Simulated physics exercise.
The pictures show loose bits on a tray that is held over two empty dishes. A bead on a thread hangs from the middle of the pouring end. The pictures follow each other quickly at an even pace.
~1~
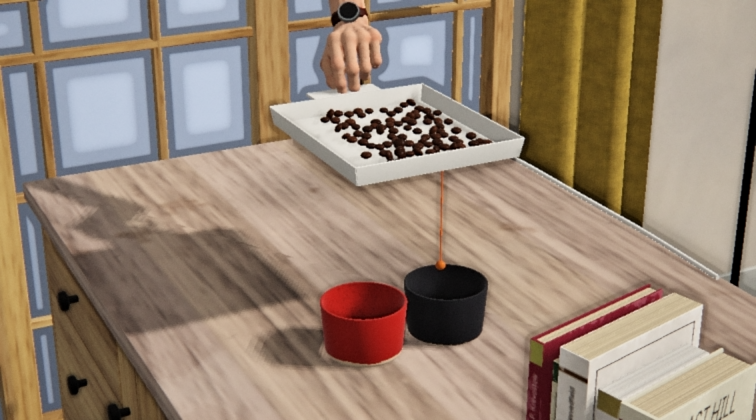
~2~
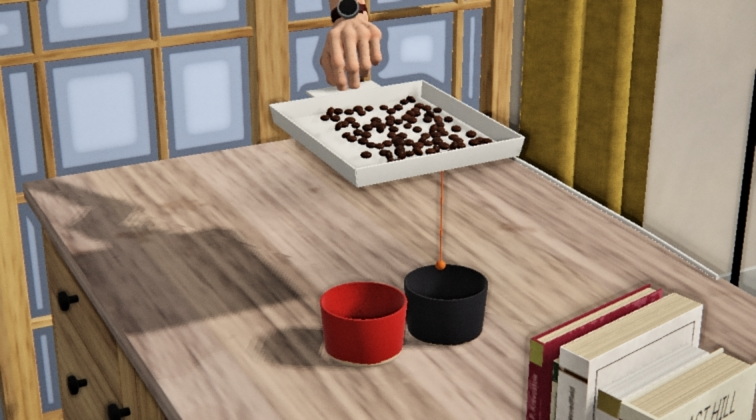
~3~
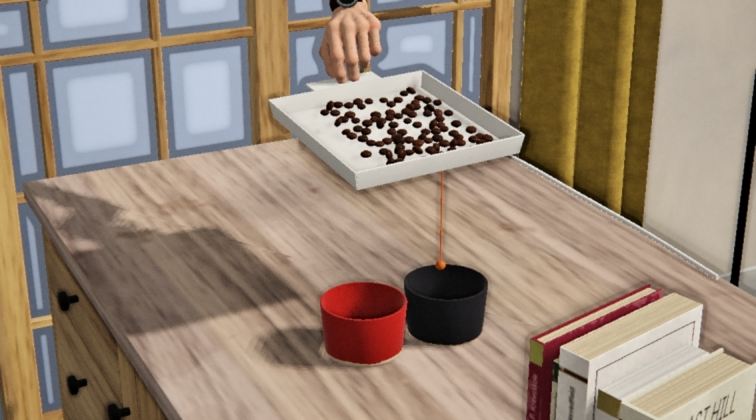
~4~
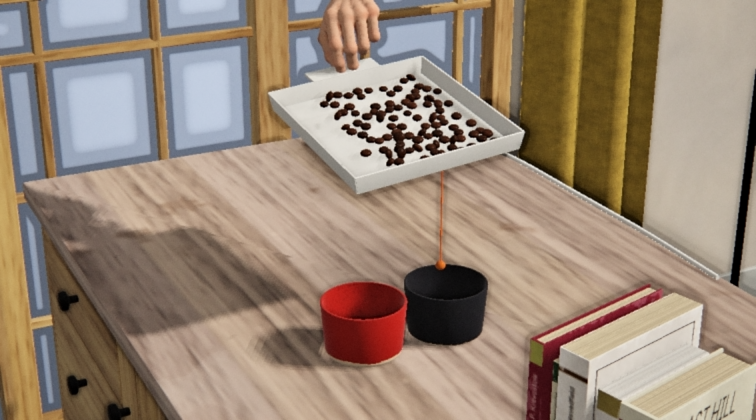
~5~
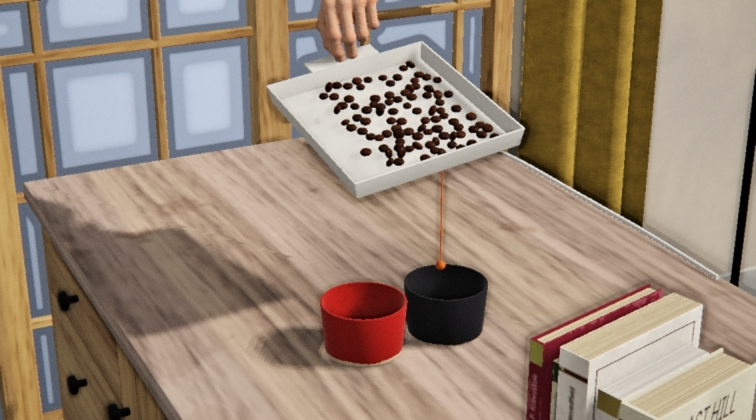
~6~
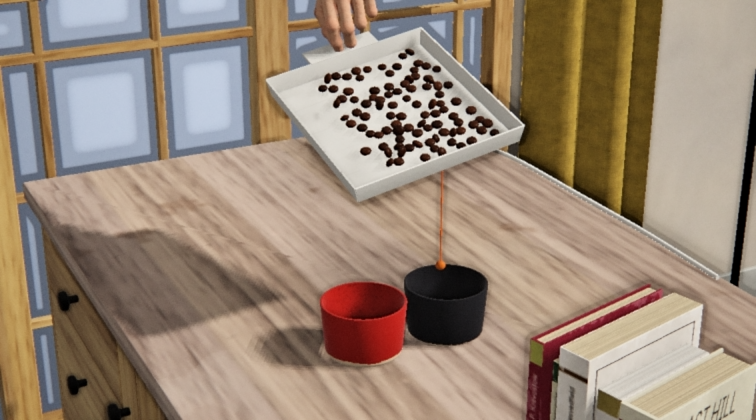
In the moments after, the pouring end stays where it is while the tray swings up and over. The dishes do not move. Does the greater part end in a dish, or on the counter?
They take more than half between them.
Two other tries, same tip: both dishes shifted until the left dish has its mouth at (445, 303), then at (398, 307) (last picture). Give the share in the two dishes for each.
Roughly 0 per cent, and 30 per cent.
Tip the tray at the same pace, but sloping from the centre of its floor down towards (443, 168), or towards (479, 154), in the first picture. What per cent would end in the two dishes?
In turn 20 and 0 in a hundred.
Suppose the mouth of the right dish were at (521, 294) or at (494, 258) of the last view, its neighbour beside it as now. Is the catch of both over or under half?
In turn: Less than half; below a half.
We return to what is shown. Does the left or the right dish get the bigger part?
More ends in the left-hand dish.
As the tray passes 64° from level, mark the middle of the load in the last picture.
Close to (377, 176).
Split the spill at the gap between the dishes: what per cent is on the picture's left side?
Some 100 per cent.
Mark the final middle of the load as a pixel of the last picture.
Near (366, 337).
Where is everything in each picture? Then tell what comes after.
Corners of the pouring end at (357, 166) and (520, 138), level; middle of the load at (402, 137), flat chocolate drops; left dish at (383, 338); right dish at (466, 318); bead on its thread at (440, 265), in the first picture.
Corners of the pouring end at (357, 167) and (520, 137), level; middle of the load at (402, 136), in the second picture.
Corners of the pouring end at (357, 171) and (520, 134), tipped barely, lowest at the left corner; middle of the load at (402, 132), in the third picture.
Corners of the pouring end at (357, 176) and (520, 131), tipped a little, lowest at the left corner; middle of the load at (402, 127), in the fourth picture.
Corners of the pouring end at (357, 181) and (520, 128), tipped a little, lowest at the left corner; middle of the load at (402, 121), in the fifth picture.
Corners of the pouring end at (357, 186) and (519, 125), tipped clearly, lowest at the left corner; middle of the load at (401, 116); left dish at (383, 338); right dish at (466, 318), in the sixth picture.
Soon after the last picture, tray tipped steeply; nearly all on the tray; a stray few in the air.
A little later, tray tipped past a quarter turn; about a quarter on the tray; about two thirds in the left dish; a small part in the air.
Later still, tray tipped past a quarter turn; most in the left dish; a stray few in the right dish; a small part outside both.
At rest, tray tipped past a quarter turn; most in the left dish; a stray few in the right dish; a small part outside both.
